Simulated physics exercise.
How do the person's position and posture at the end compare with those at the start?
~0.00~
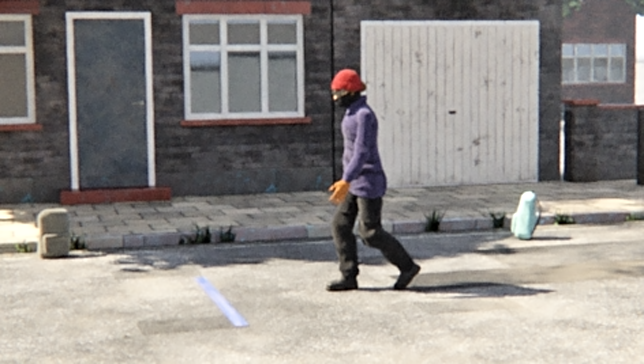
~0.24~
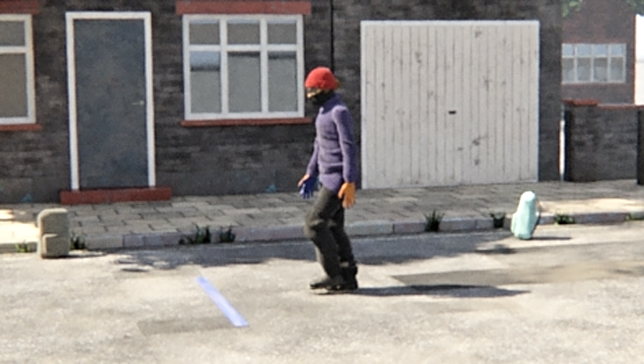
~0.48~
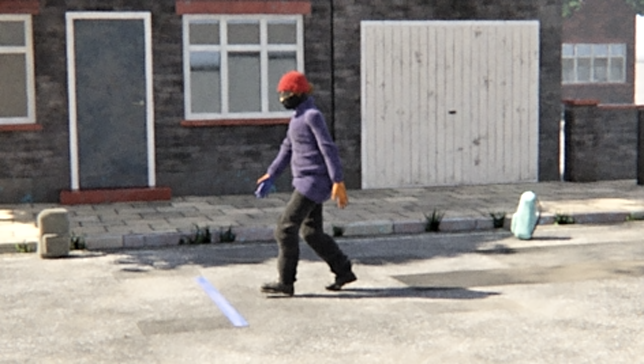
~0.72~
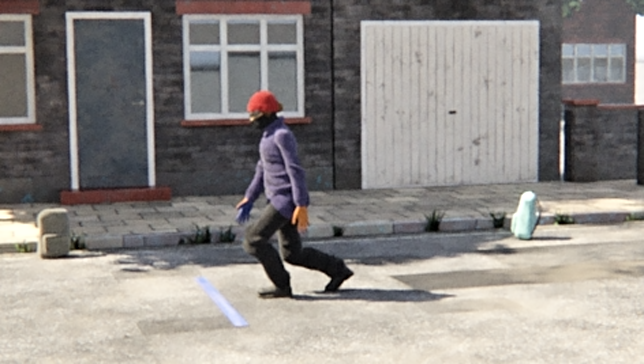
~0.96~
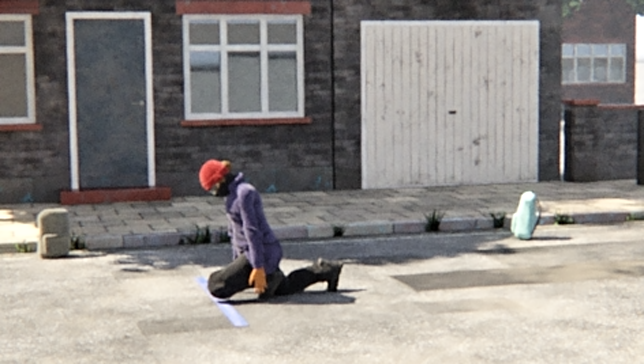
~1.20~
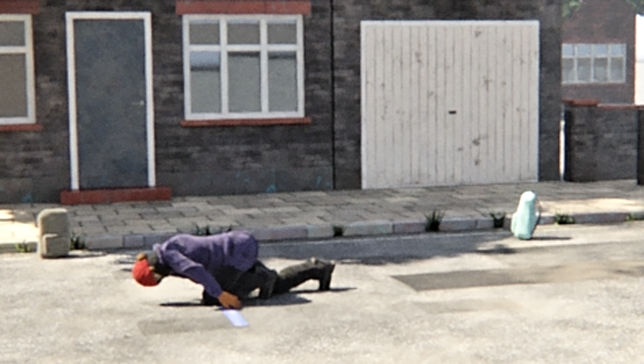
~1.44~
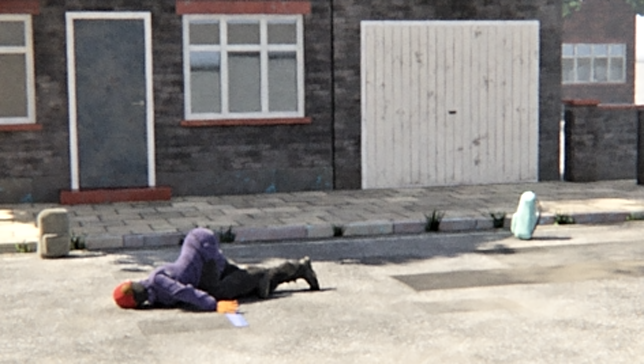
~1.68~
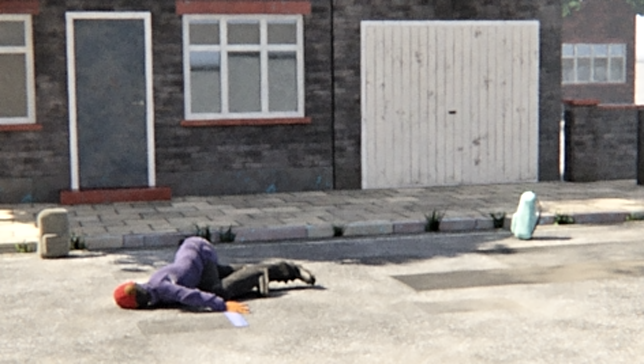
At the start the person is upright and walking in front of the white garage door, to the right of the blue tape. By the end the person is lying on the road further left, with head, chest and hips across the tape.
